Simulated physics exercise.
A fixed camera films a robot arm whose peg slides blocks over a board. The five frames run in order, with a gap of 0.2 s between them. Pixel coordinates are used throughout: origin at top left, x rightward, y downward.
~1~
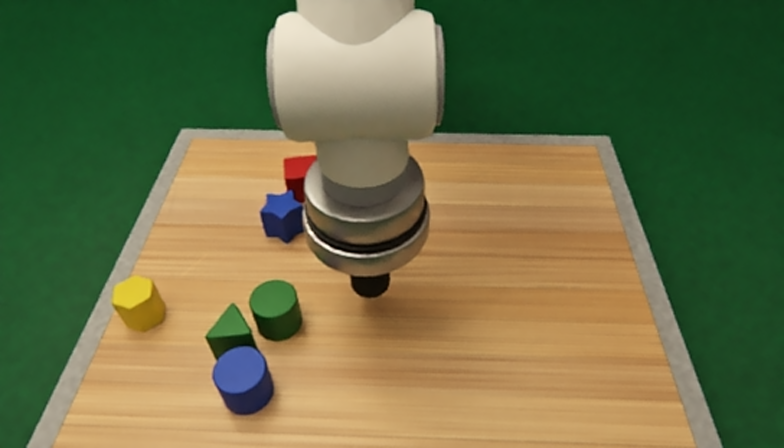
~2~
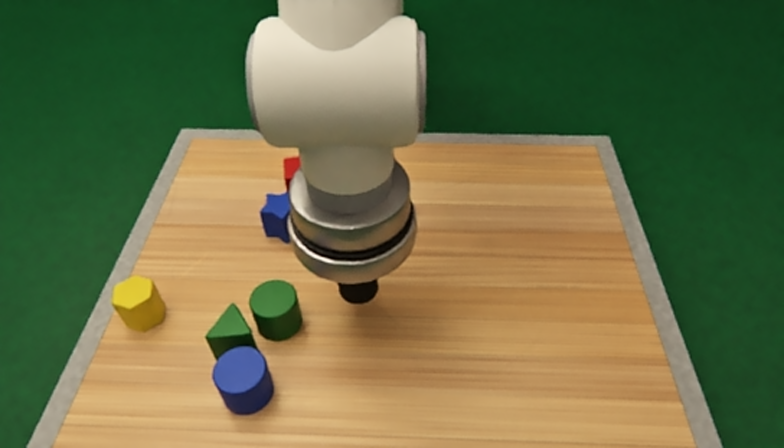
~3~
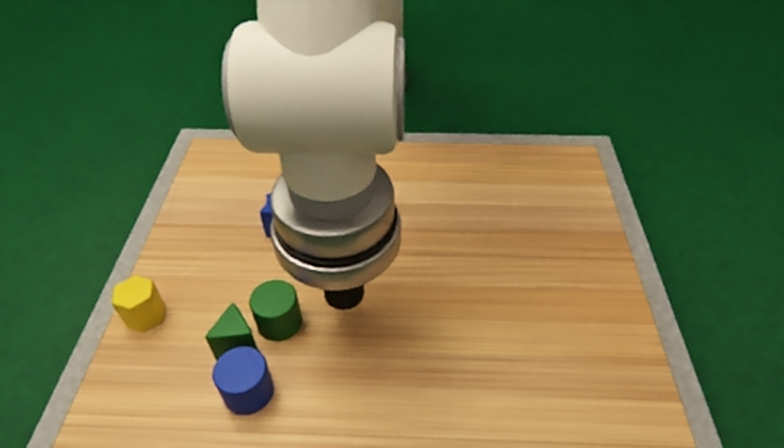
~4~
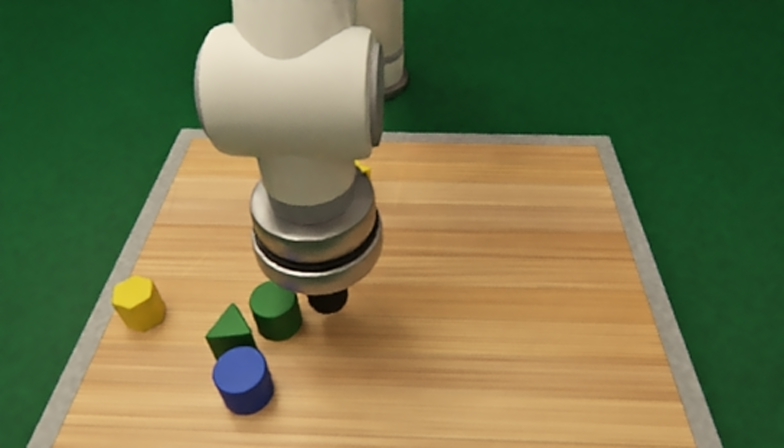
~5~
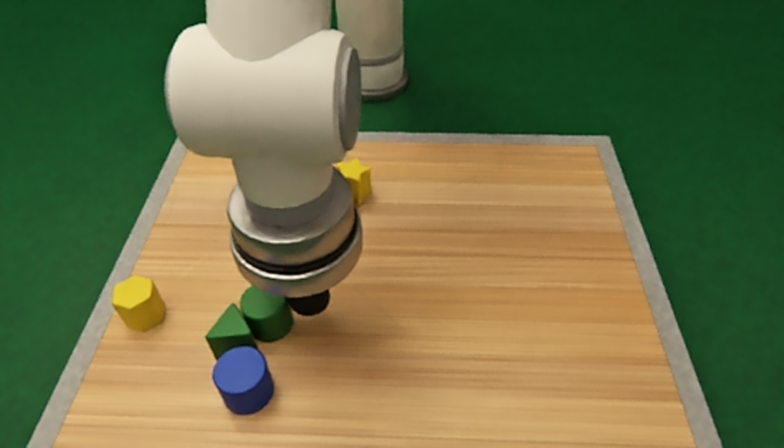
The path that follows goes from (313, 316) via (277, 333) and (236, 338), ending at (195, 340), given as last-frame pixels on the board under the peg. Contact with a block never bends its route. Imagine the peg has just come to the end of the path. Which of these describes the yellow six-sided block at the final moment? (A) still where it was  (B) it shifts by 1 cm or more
B (it shifts by 1 cm or more)
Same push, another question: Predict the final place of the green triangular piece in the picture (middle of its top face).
The centre of its top face lies at (177, 348).
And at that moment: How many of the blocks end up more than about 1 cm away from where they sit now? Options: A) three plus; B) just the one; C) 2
My pick is A.
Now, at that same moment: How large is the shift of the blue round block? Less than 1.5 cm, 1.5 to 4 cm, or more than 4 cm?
By the end of the path, it will have gone short of 1.5 cm.
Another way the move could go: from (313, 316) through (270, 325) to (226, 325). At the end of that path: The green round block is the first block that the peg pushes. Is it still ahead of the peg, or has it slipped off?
It will keep going ahead of the peg.
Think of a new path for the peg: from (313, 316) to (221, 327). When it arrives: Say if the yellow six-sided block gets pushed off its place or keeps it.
It barely shifts, if at all.
What follows on the original path. One third of the way, peg at (272, 319); green triangular piece at (198, 335), turned 35° anticlockwise; green round block at (226, 305).
Two thirds of the way, peg at (230, 323); green triangular piece at (192, 339), turned 35° anticlockwise; green round block at (188, 300).
At the end, peg at (188, 325); yellow six-sided block at (117, 284), turned 20° anticlockwise; green triangular piece at (177, 348), turned 55° anticlockwise; blue round block still; green round block at (157, 292).
